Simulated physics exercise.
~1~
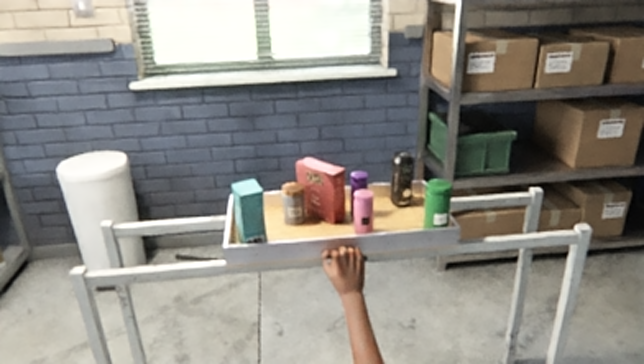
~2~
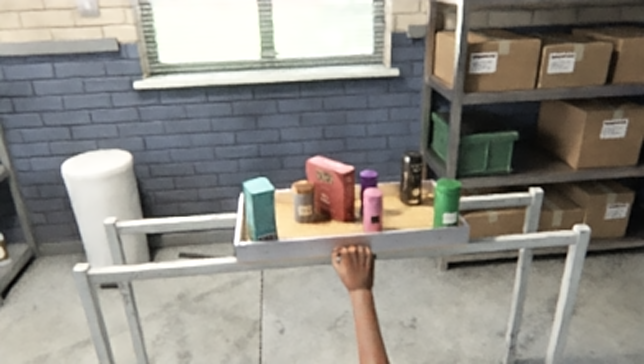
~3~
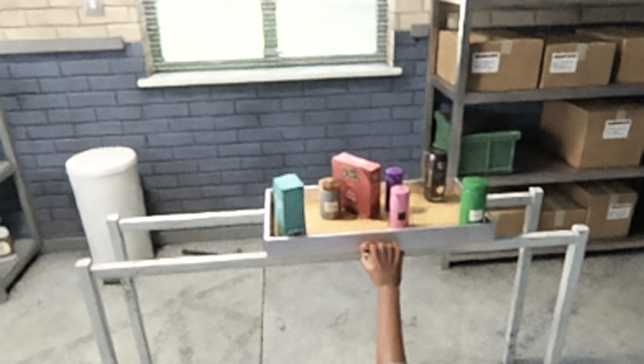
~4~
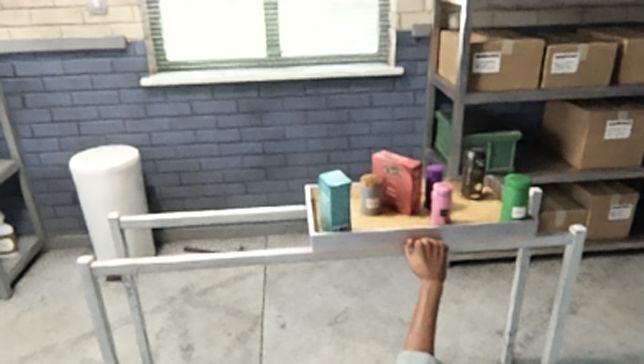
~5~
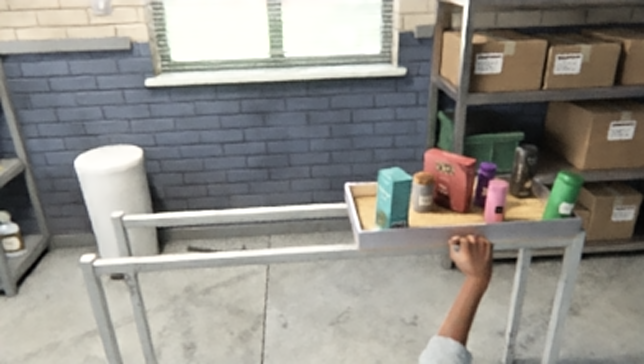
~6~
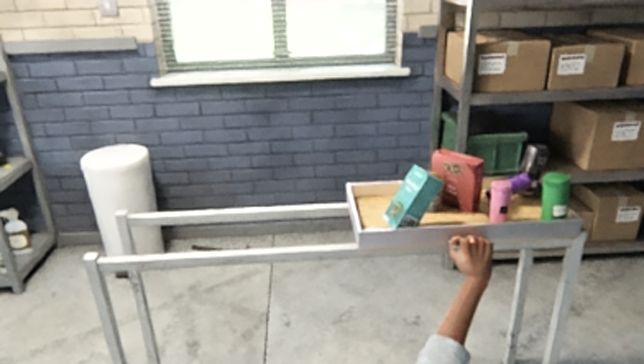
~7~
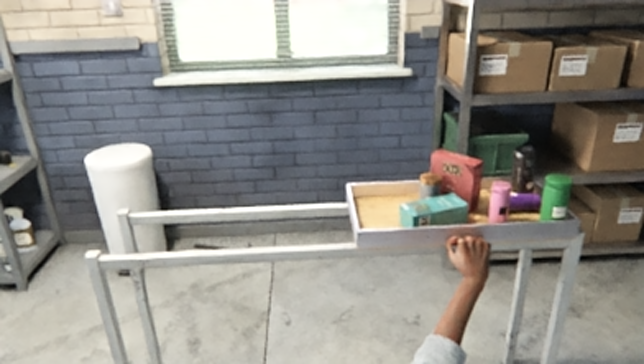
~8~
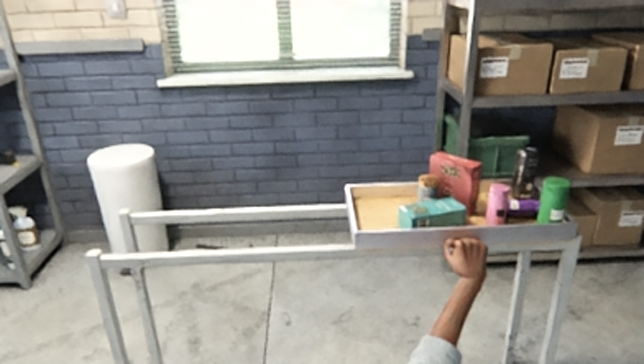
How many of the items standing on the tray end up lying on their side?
Two of them end up on their side, the turquoise carton and the purple shaker.
